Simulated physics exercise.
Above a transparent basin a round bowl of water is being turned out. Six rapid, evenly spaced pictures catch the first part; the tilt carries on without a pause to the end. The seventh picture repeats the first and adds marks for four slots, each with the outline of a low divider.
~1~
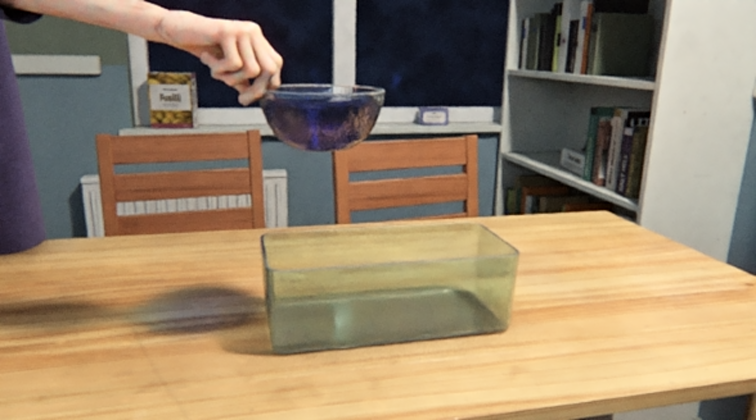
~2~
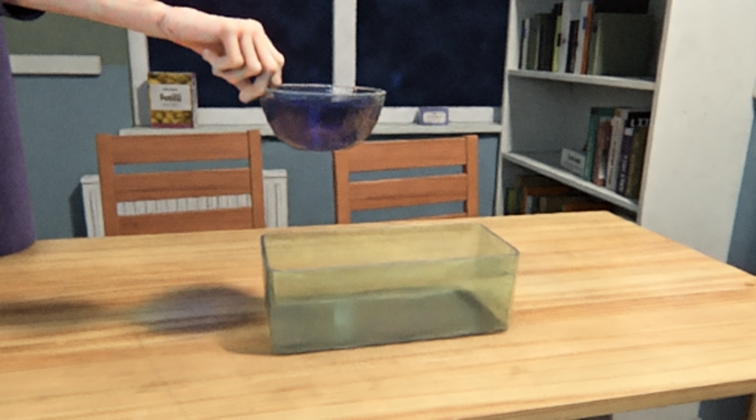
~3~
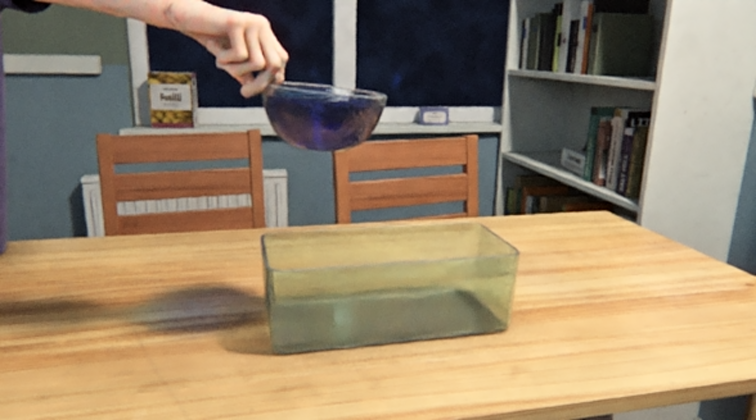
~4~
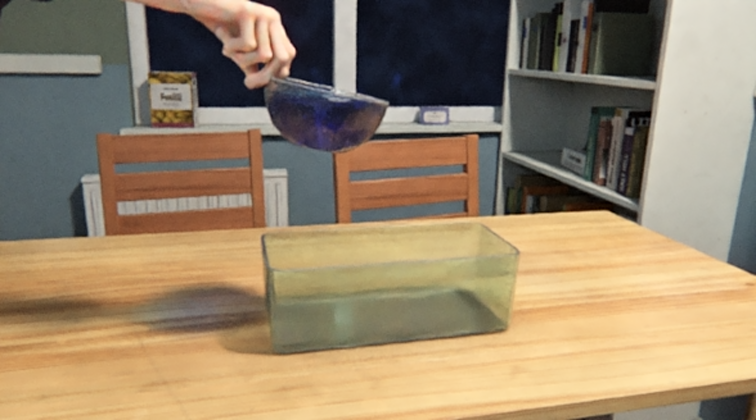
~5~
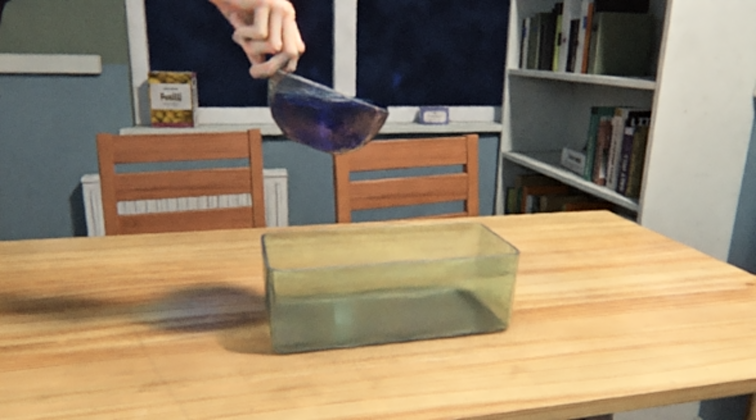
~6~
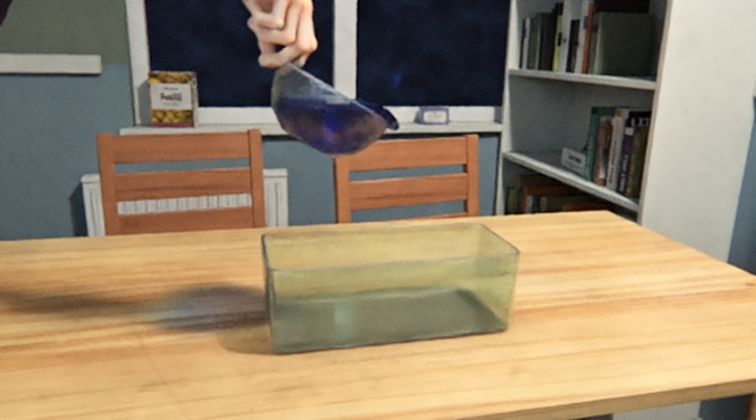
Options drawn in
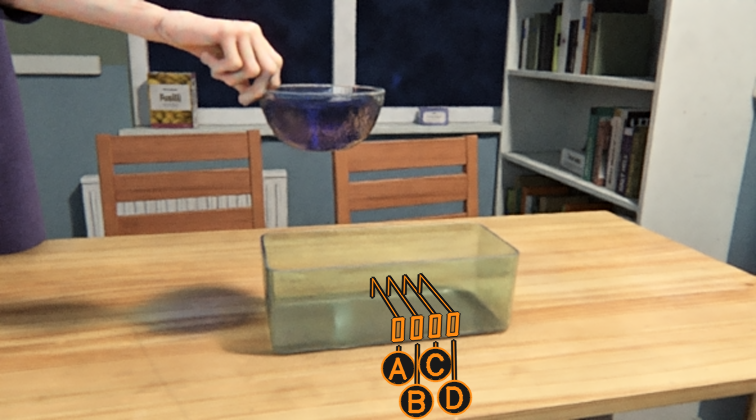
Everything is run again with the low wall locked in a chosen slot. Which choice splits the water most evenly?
Use slot C.
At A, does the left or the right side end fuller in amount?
The right one.
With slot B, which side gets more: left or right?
The right side.
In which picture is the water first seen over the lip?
In picture 5.
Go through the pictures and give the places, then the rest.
Upright, lip at (380, 89); basin from (271, 351) to (508, 327); nothing has left yet.
Upright, lip at (381, 90); nothing has left yet.
Tipped about 5°, lip at (382, 94); nothing has left yet.
Tipped about 12°, lip at (385, 101); nothing has left yet.
Tipped about 20°, lip at (386, 110); water is over the lip, down to (386, 110).
Tipped about 30°, lip at (385, 121); water is over the lip, down to (389, 127).
On the marked copy, A at (398, 346); B at (417, 344); C at (435, 343); D at (453, 341).
For slot A, about 20 % ends left of the wall and 78 % right of it.
For slot B, about 32 % ends left of the wall and 66 % right of it.
For slot C, about 48 % ends left of the wall and 51 % right of it.
For slot D, about 67 % ends left of the wall and 30 % right of it; 3 % is lost outside.
